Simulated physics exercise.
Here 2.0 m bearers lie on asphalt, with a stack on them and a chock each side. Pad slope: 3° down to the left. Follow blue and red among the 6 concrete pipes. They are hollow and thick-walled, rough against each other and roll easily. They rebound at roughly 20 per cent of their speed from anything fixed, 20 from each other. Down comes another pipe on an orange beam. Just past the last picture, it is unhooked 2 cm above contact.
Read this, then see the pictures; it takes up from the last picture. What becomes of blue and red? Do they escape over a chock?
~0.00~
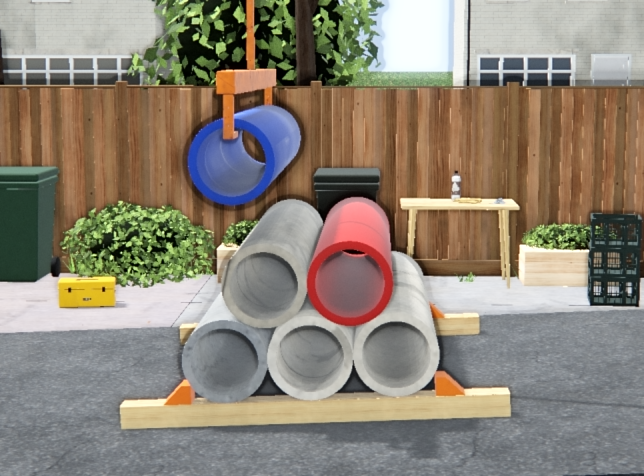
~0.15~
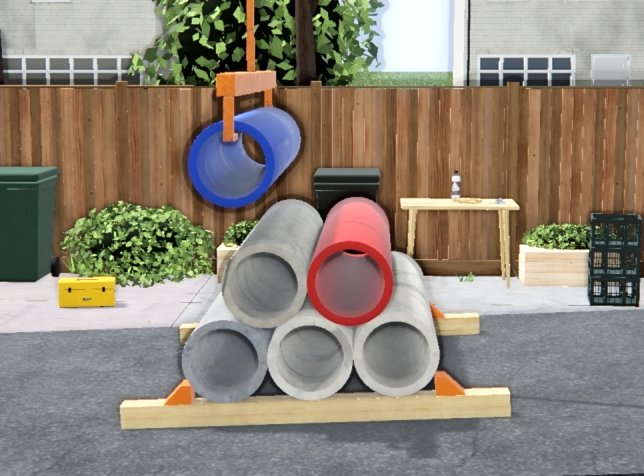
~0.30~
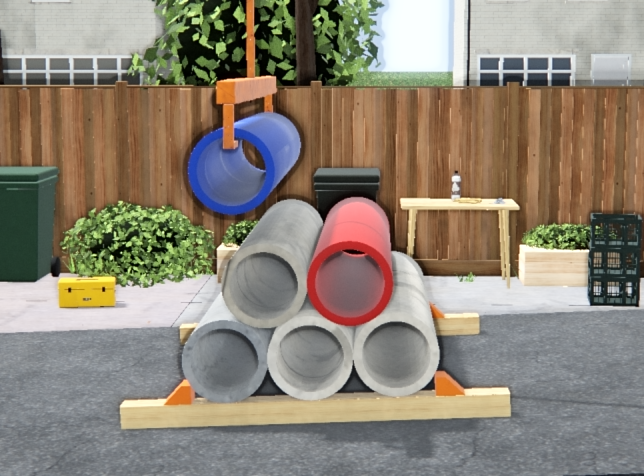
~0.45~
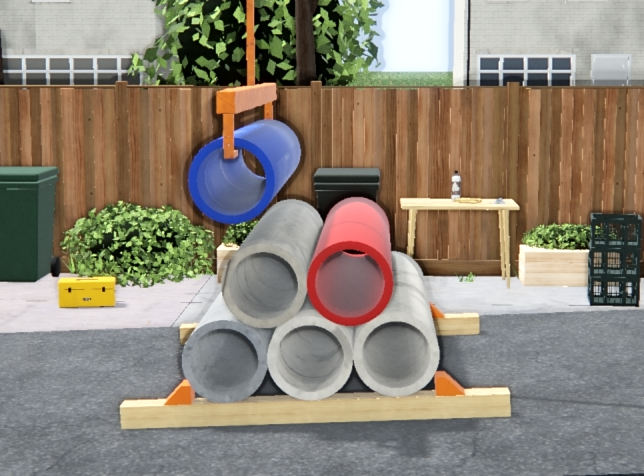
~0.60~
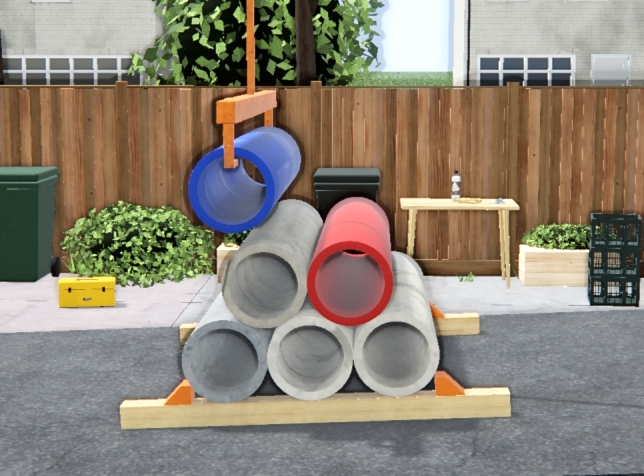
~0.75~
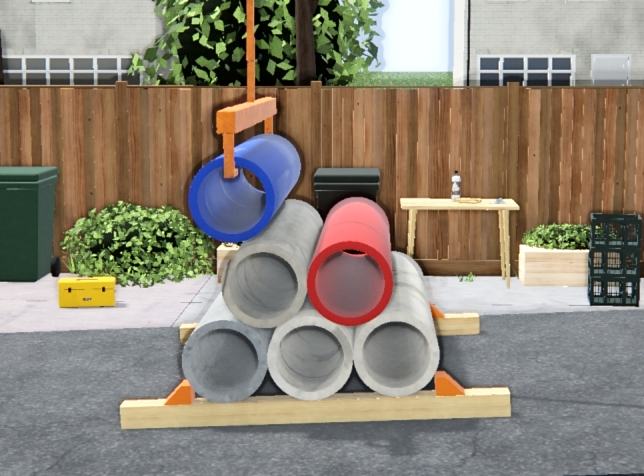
Once it settles, the blue one tumbles away while the Red one is kept back.
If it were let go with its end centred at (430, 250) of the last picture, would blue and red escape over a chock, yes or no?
Then: Blue would and red would not.
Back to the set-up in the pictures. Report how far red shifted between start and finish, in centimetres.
For red, the shift is 0.
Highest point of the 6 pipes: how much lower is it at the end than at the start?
About 60 cm.
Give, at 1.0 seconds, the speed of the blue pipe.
It moves at about 0.5 m/s.
After 1.0 s, blue is up on others, 20 cm inside the left chock, rolling left; red is up on others, 40 cm inside the right chock; 0 past a chock so far.
After 1.3 s, blue is up on others, 5 cm inside the left chock, rolling left; no change for red; 0 past a chock so far.
After 1.5 s, blue is beyond the left chock, rolling left; no change for red; 1 past a chock so far.
At rest (2.4 s), blue is beyond the left chock; red is up on others, 40 cm inside the right chock; 1 past a chock so far.
